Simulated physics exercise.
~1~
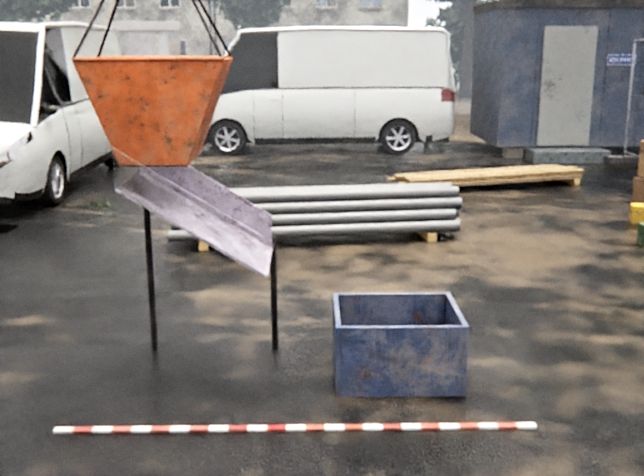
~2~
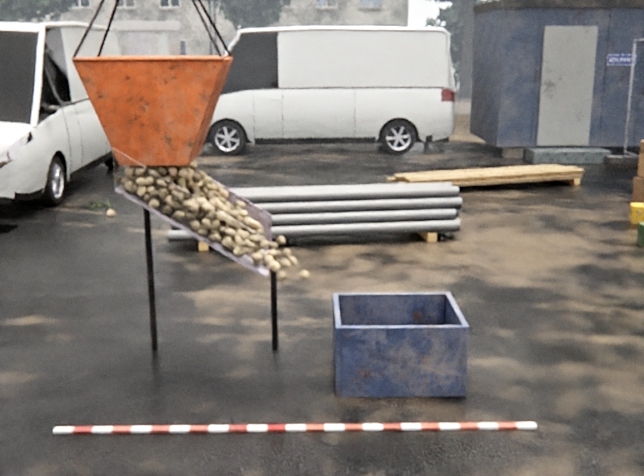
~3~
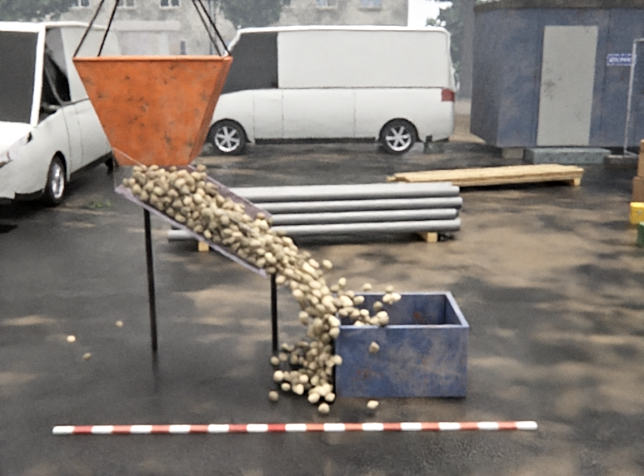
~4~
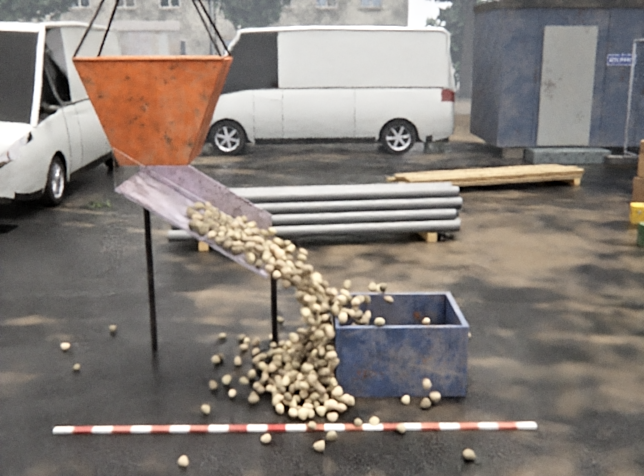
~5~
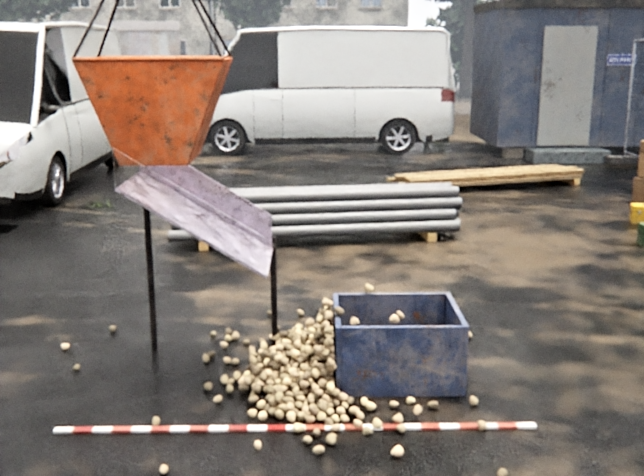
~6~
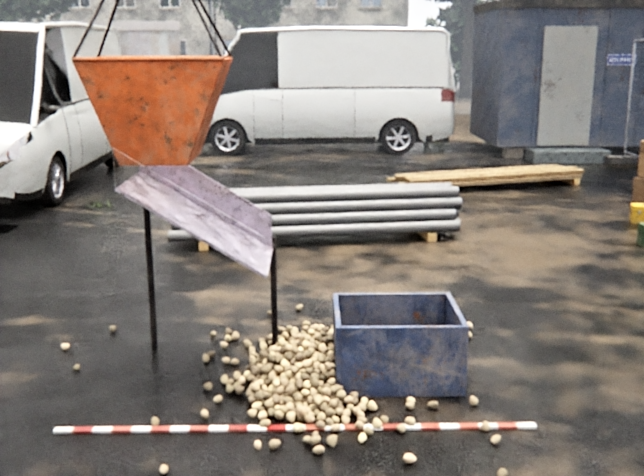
Wet paved yard with parked vans, rounded stones pouring from an orange skip down a sloping chute, mostly piling left of a blue bin.
